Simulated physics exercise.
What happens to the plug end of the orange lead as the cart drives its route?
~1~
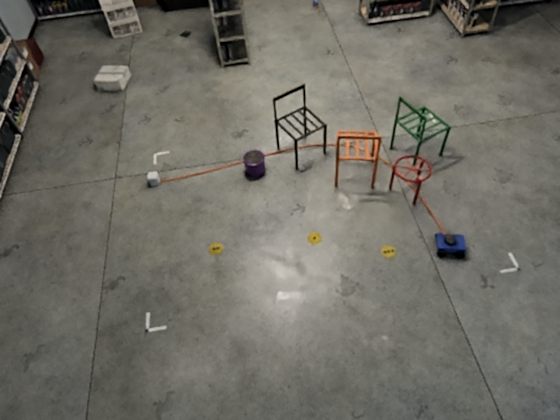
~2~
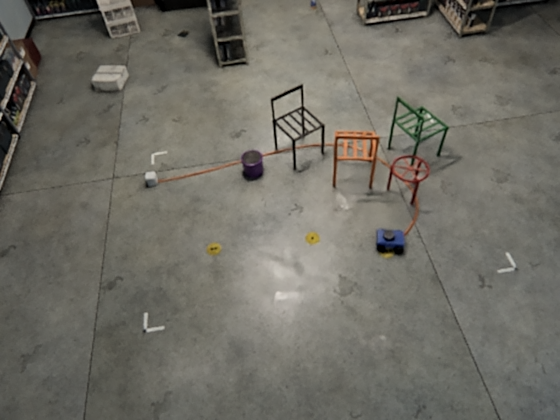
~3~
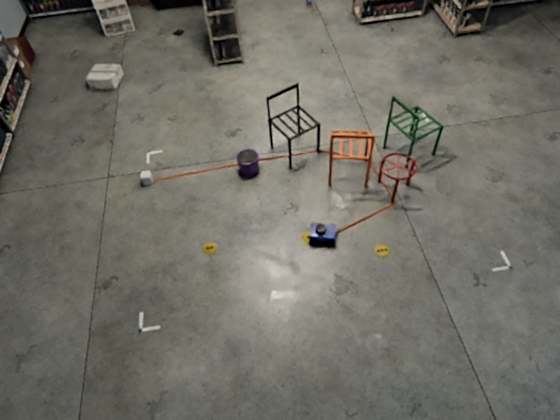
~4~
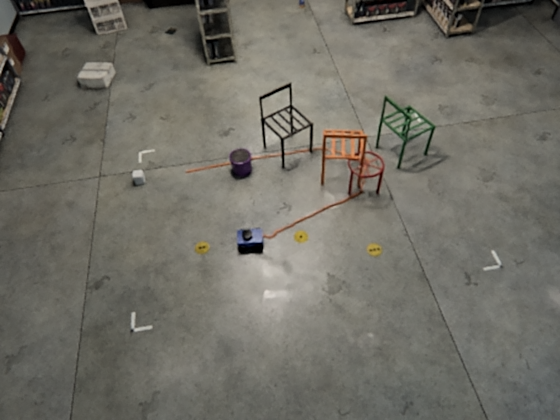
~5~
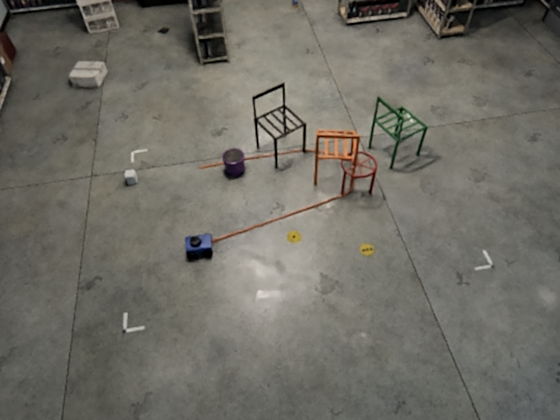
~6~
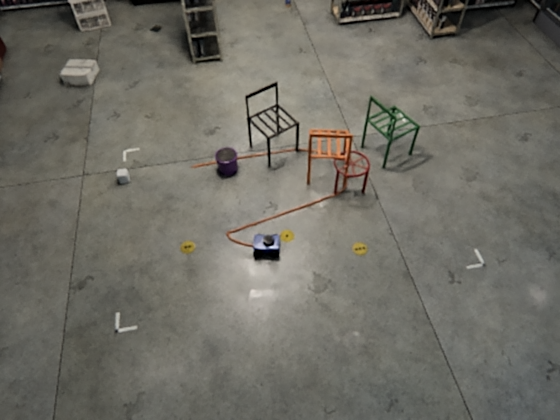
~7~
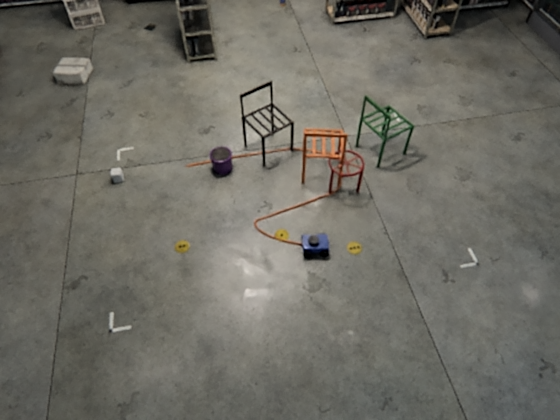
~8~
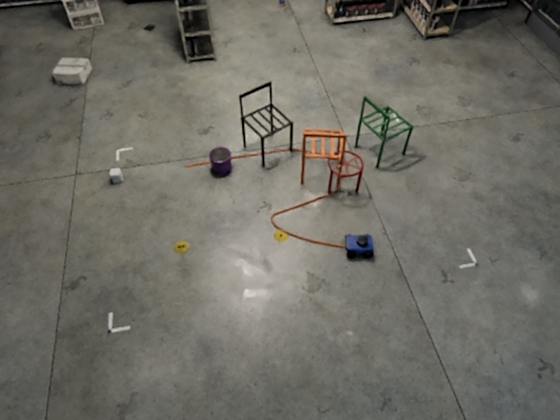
It comes out of the little white box at the left, and at the end it is still lying on the floor short of the box.
